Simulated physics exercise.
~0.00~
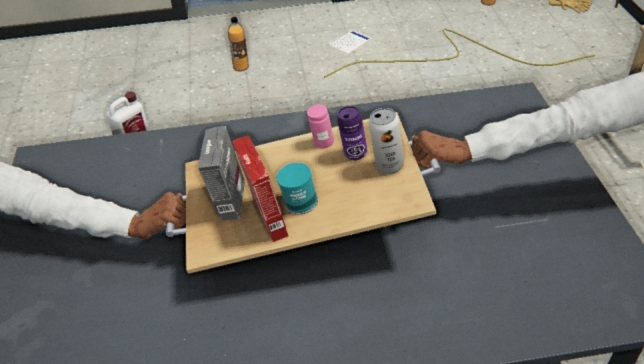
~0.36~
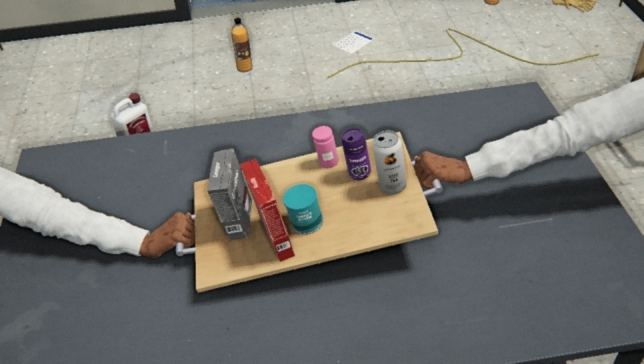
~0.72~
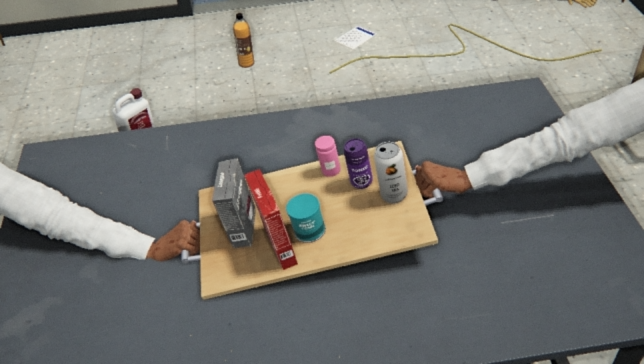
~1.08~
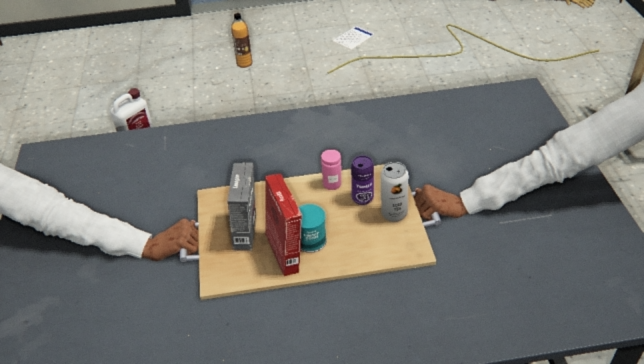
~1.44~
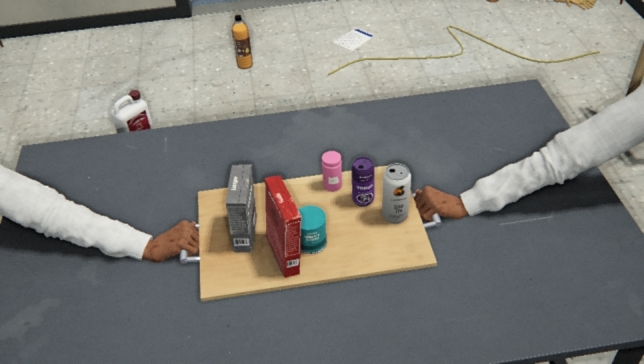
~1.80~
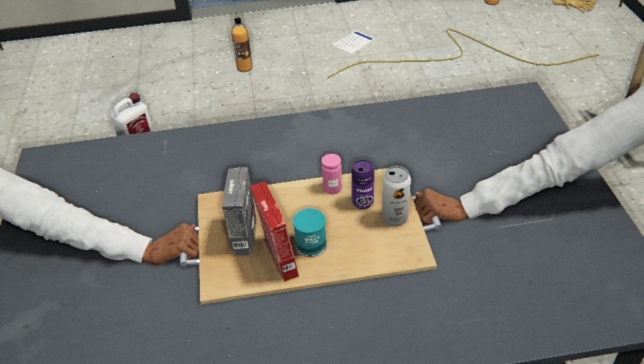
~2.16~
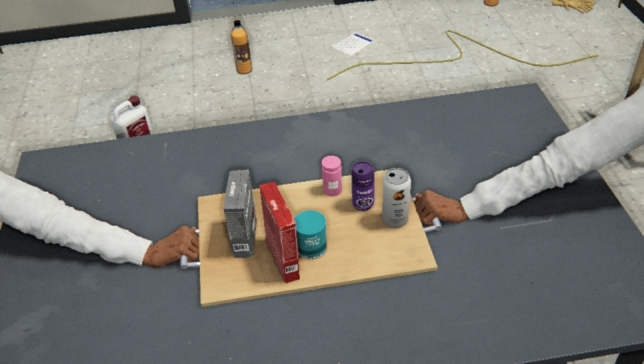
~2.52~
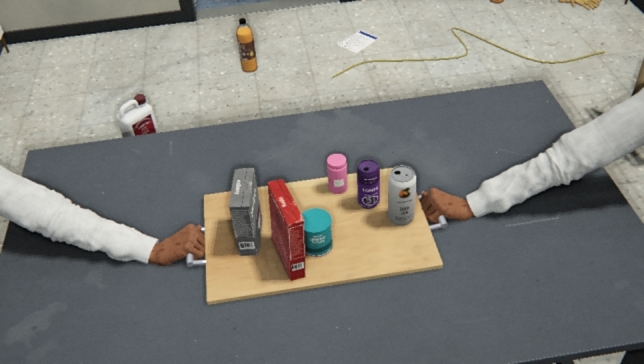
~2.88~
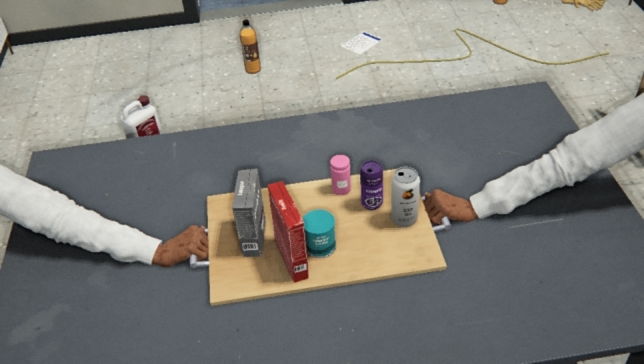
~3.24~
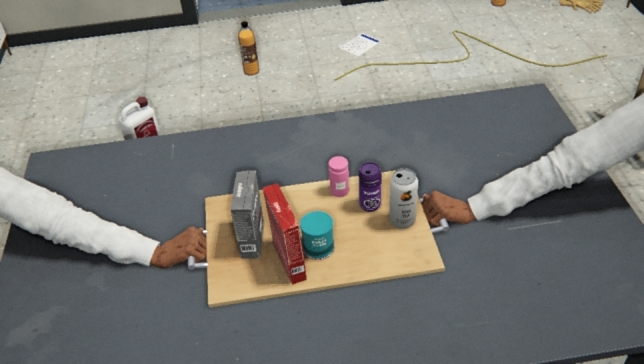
A rimless wooden tray, gripped at each end by a pair of hands, is held tilted above a dark table with six items standing on it. A grey packet, a red packet and a turquoise tin stand toward the left, with a pink shaker, a purple can and a white can toward the right. The hands lower the tray, and its left edge meets the table first. The raised right side then drops flat, and the packets rock slightly. Everything settles upright and in place, with the hands still on the handles.
